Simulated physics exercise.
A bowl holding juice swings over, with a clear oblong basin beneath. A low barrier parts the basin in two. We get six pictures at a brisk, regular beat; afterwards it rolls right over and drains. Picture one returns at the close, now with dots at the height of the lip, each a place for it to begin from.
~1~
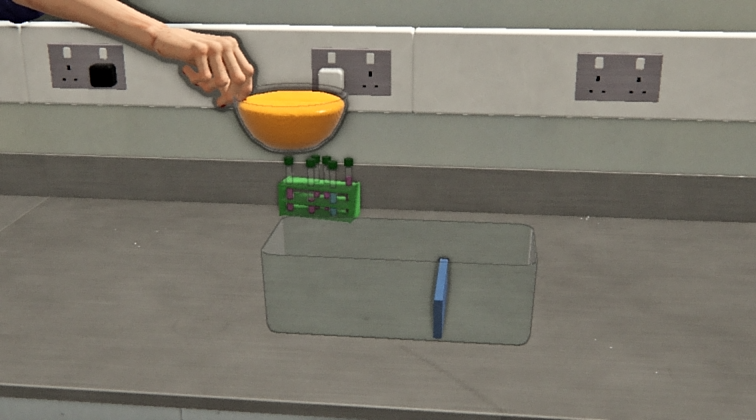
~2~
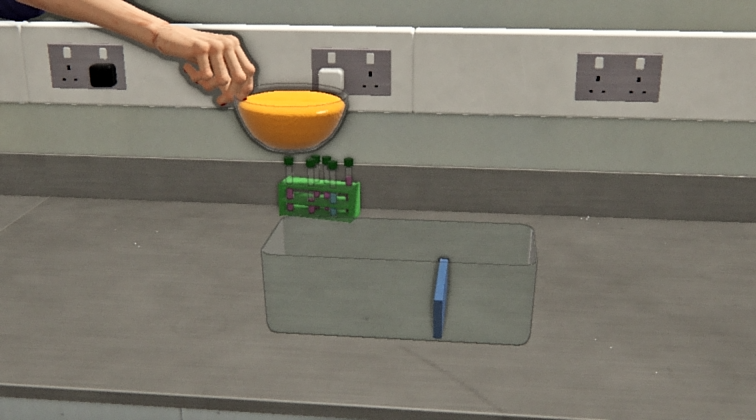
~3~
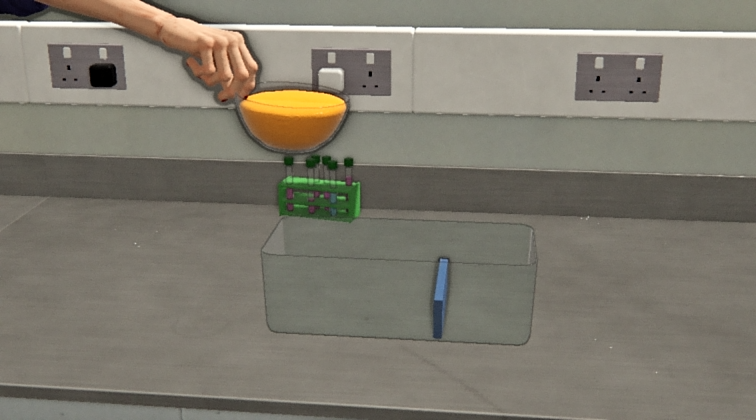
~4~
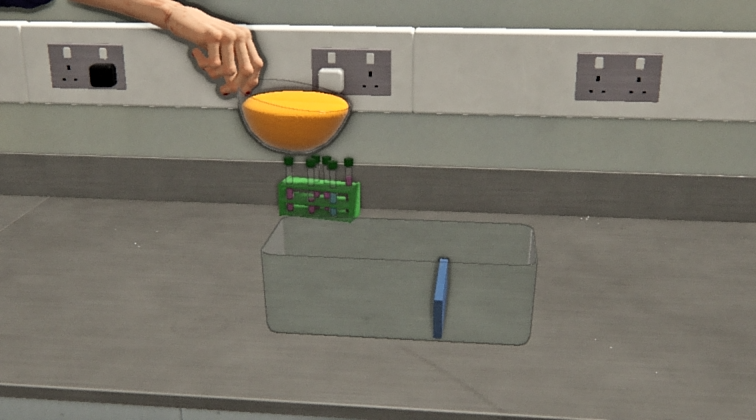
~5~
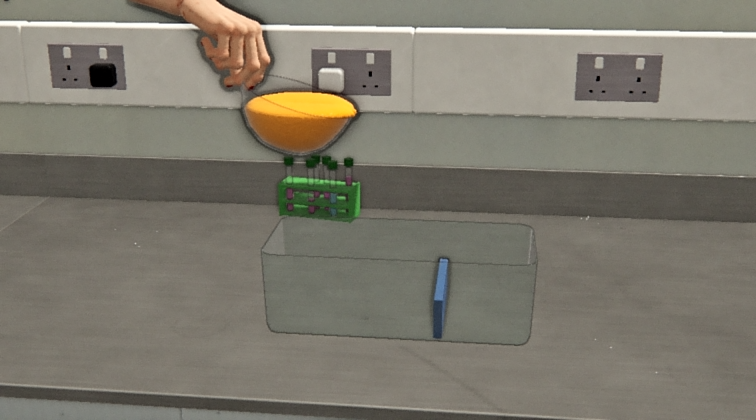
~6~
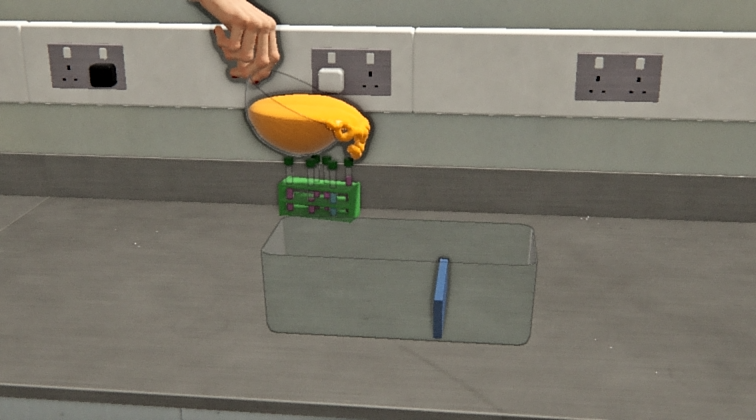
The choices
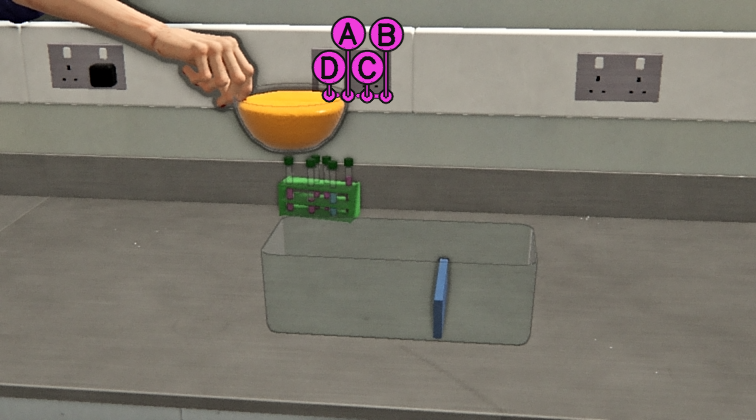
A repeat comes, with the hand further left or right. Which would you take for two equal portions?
Take B.
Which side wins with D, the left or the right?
More ends on the left.
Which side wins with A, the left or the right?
The left side.
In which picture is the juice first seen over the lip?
In picture 5.
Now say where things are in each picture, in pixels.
Upright, lip at (345, 95); basin from (267, 329) to (530, 343); top of the wall at (441, 278); nothing has left yet, in the first picture.
Upright, lip at (346, 96); nothing has left yet, in the second picture.
Tipped about 5°, lip at (347, 100); nothing has left yet, in the third picture.
Tipped about 10°, lip at (349, 105); nothing has left yet, in the fourth picture.
Tipped about 18°, lip at (351, 113); juice is over the lip, down to (351, 113), in the fifth picture.
Tipped about 27°, lip at (351, 123); juice is over the lip, down to (356, 154), in the sixth picture.
In magenta, A at (348, 95); B at (385, 96); C at (366, 95); D at (329, 95).
Choosing A, about 98 % ends left of the wall and 1 % right of it.
Choosing B, about 50 % ends left of the wall and 49 % right of it.
Choosing C, about 89 % ends left of the wall and 10 % right of it.
Choosing D, about 97 % ends left of the wall and 2 % right of it.
